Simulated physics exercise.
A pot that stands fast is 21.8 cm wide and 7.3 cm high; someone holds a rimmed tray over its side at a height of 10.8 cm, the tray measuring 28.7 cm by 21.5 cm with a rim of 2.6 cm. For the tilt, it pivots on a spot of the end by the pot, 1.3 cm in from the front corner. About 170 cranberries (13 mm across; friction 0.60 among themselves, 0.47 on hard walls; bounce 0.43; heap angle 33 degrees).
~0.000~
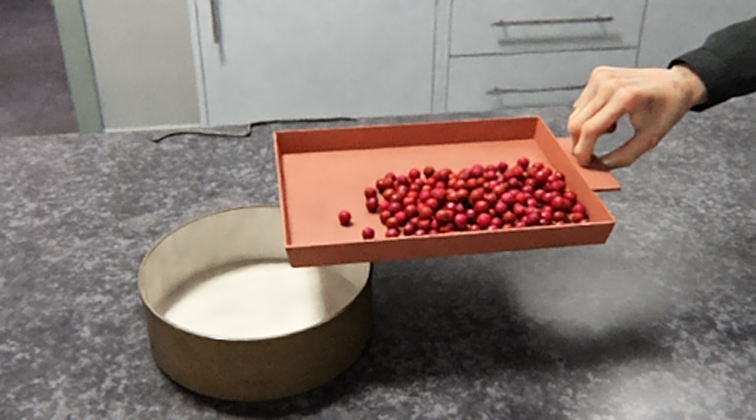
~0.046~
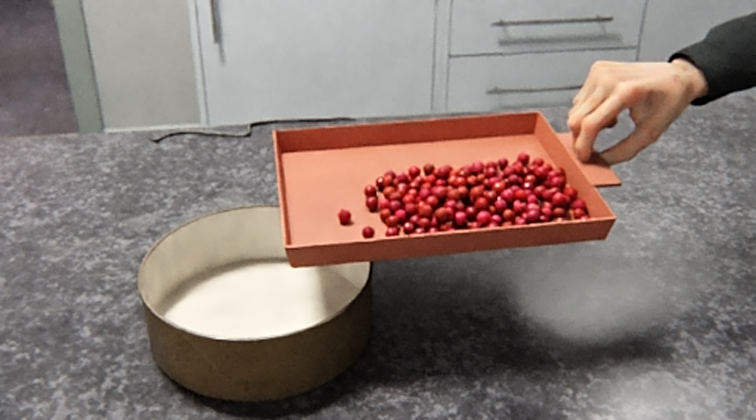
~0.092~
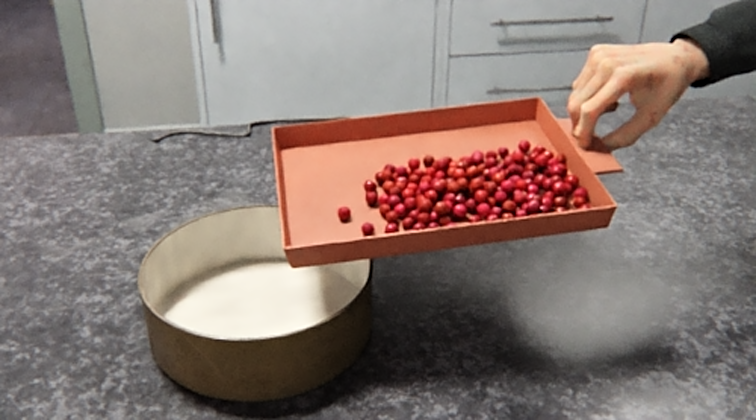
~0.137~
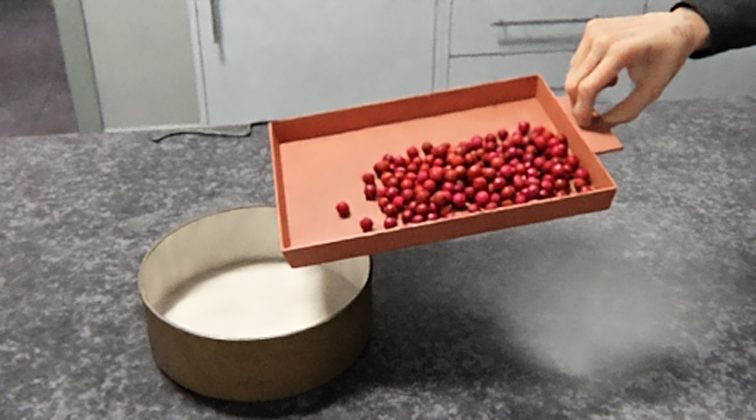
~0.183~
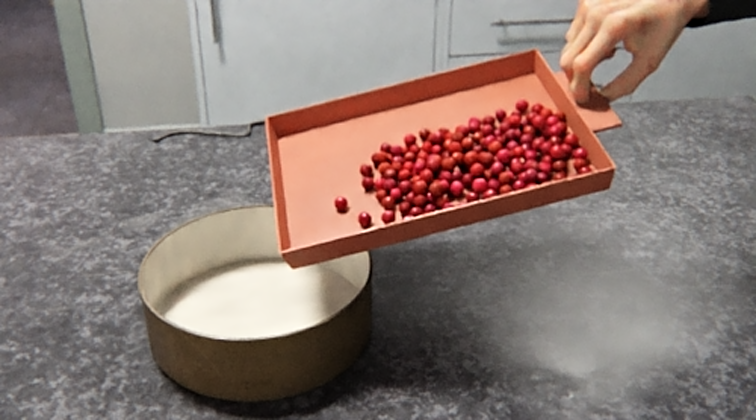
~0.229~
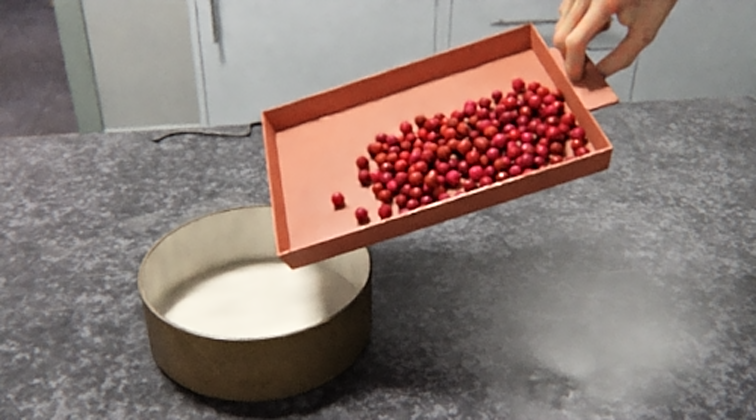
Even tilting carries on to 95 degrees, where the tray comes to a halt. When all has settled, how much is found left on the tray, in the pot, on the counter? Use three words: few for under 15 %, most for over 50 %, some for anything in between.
Tray: Few; pot: Most; counter: Few.
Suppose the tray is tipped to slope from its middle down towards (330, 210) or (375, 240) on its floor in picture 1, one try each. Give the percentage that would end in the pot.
First try: About 95 percent; second try: About 50 percent.
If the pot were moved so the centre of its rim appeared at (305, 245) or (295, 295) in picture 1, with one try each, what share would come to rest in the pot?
Near 25 and 95 percent, one try each.
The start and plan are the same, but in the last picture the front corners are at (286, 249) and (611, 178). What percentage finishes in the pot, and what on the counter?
The pot gets 60 and the counter 40.
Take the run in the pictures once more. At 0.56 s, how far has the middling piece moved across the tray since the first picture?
By then it sits near 8 cm from where it began.
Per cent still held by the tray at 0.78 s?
Close to 80 in a hundred parts of the load.
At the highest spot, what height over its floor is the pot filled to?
Some 4.0 cm above the floor.
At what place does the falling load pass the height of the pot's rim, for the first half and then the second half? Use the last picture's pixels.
First half close to (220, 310), second half close to (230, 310).
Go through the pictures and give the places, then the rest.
Tray tilt 0 degrees, front corners at (291, 243) and (609, 219); middle of the pieces at (473, 202); pot at (257, 264), in the first frame.
Tray tilt 1 degrees, front corners at (291, 244) and (609, 215); middle of the pieces at (473, 200), in the second frame.
Tray tilt 4 degrees, front corners at (289, 244) and (610, 203), lowest corner left front; middle of the pieces at (473, 191), in the third frame.
Tray tilt 9 degrees, front corners at (287, 246) and (610, 185), lowest corner left front; middle of the pieces at (473, 178), in the fourth frame.
Tray tilt 14 degrees, front corners at (285, 247) and (608, 165), lowest corner left front; middle of the pieces at (470, 164), in the fifth frame.
Tray tilt 19 degrees, front corners at (283, 249) and (605, 146), lowest corner left front; middle of the pieces at (467, 150); pot at (257, 264). The tray's pace is about 110 degrees a second, in the sixth frame.
After 0.56 s, tilt 56 degrees; the tray holds 100 %, the pot 0 %.
Then, at 0.78 s, tilt 81 degrees; the tray holds 80 %, the pot 15 %.
After 1.12 s, tilt 95 degrees; the tray holds 10 %, the pot 80 %.
At rest (2.0 s), tray 0 %, pot 95 %, counter 5 %.
